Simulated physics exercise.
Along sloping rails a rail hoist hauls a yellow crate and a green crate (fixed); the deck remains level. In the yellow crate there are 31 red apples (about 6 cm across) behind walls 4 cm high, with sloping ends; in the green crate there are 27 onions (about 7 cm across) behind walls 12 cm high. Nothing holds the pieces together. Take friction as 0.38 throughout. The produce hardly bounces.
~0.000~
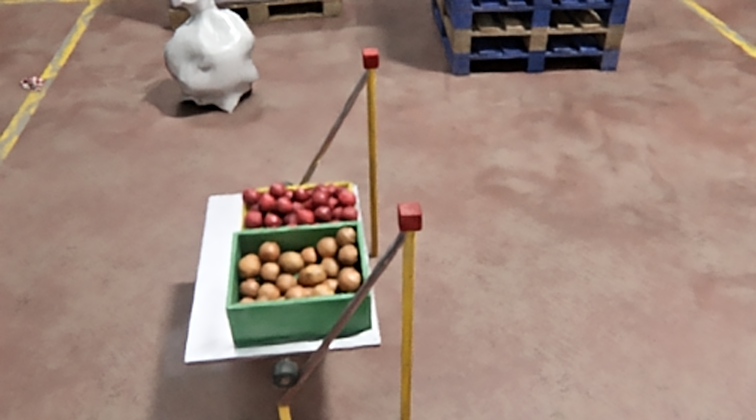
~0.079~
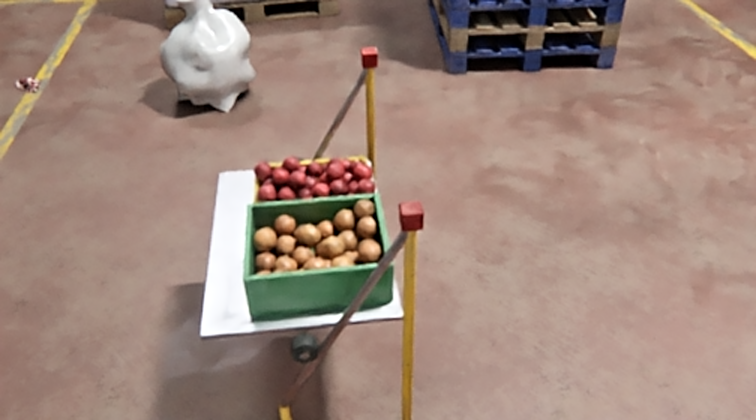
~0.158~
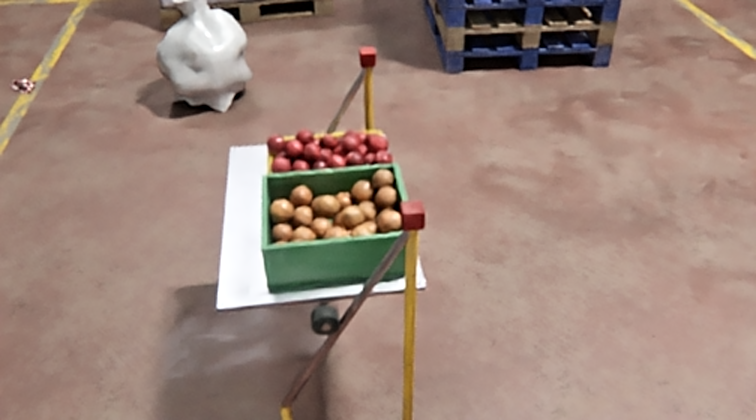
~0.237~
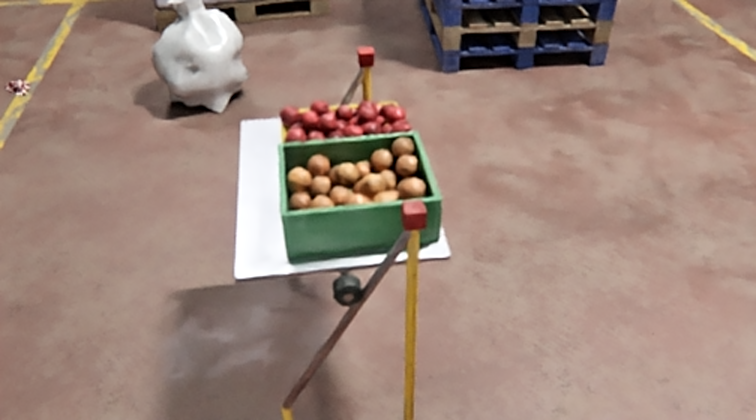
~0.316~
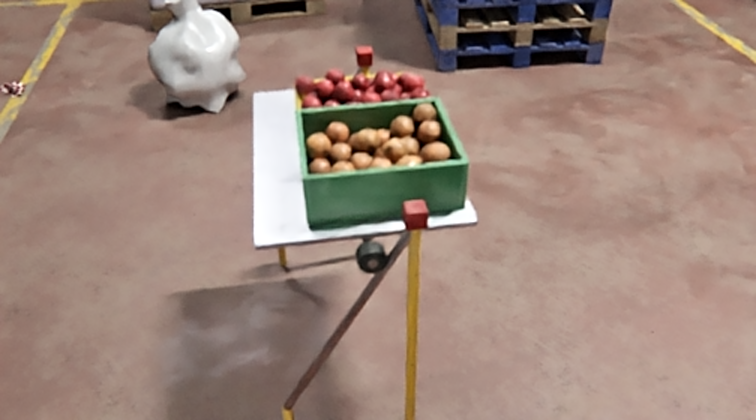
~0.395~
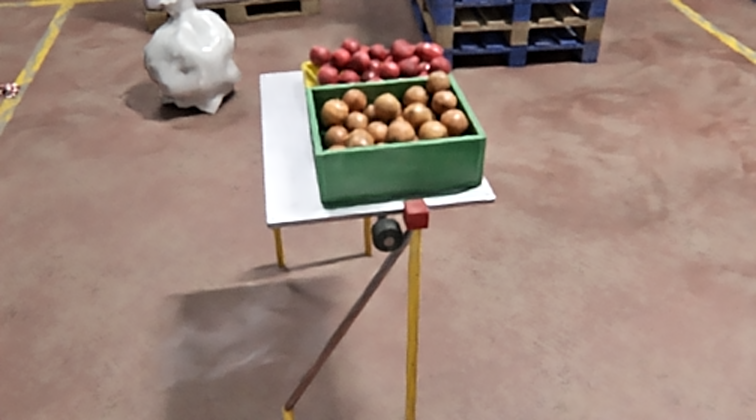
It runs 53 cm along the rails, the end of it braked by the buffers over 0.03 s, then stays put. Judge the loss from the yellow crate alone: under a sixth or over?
It sheds over a sixth of them.
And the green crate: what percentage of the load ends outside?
Green crate 0 per cent.
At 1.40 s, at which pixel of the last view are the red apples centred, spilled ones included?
Around (418, 262).
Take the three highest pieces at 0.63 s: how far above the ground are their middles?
Some 98 cm up.
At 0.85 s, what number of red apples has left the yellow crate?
About 16.
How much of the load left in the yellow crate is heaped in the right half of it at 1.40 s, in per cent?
Some 70 per cent.
After 0.47 s, the yellow crate is down by 4 of 31 and the green crate has all 27.
After 0.63 s, the yellow crate is down by 13 of 31 and the green crate has all 27.
After 0.85 s, the yellow crate is down by 16 of 31 and the green crate has all 27.
Final count (at 1.40 s), the yellow crate is down by 16 of 31 and the green crate has all 27. Asked share, 16 of 31, 52 per cent.
